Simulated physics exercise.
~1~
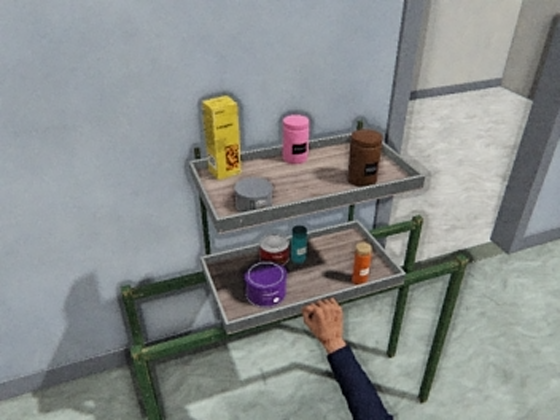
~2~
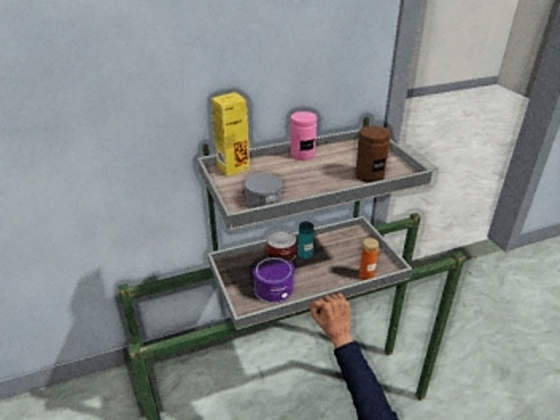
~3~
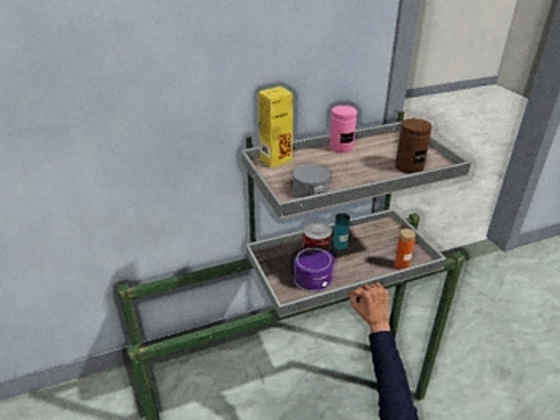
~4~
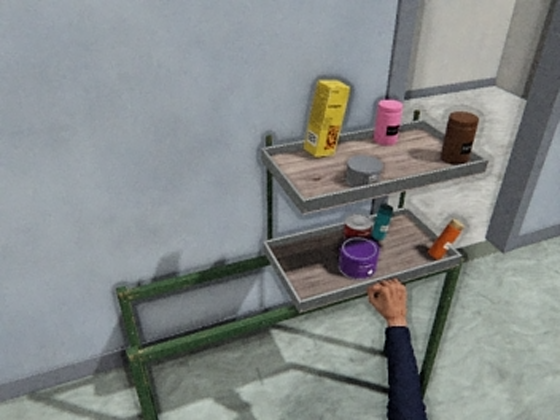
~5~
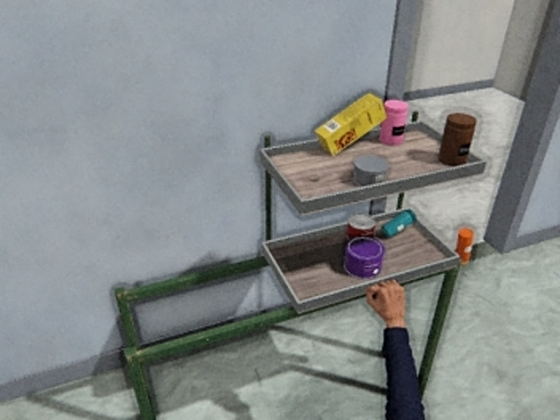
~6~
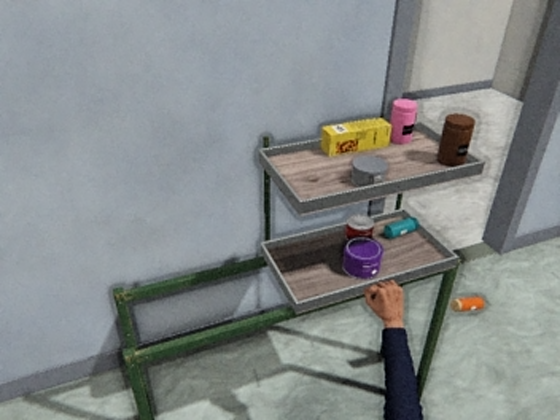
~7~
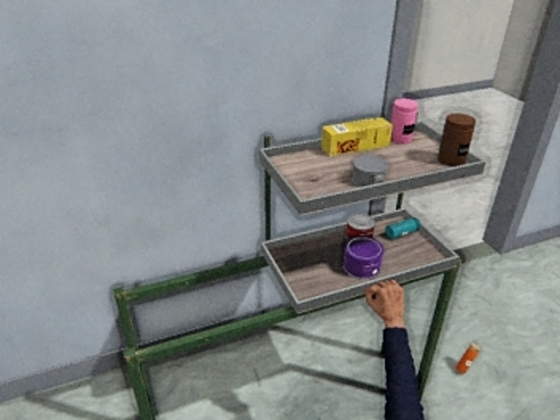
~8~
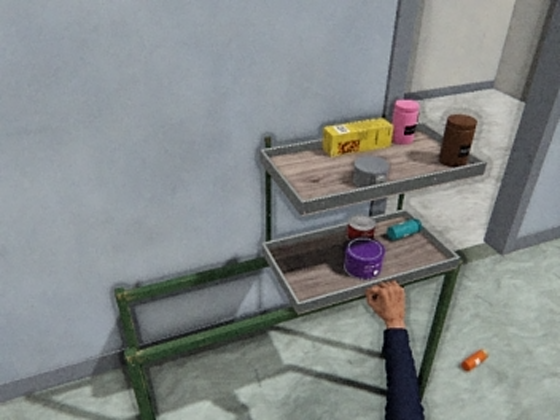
A two-tier slide-out tray stands on a green metal frame against a grey wall, seen from slightly above, with a hand at its front edge. The upper level holds a yellow carton, grey tub, pink jar and brown jar; the lower holds a purple tub, red tub, turquoise shaker and orange shaker. The hand moves the tray right until it stops abruptly. The carton and both shakers tip, and the orange one drops over the right side. It ends lying on the floor, while the carton and turquoise shaker lie toppled on their levels and the rest stay untipped.
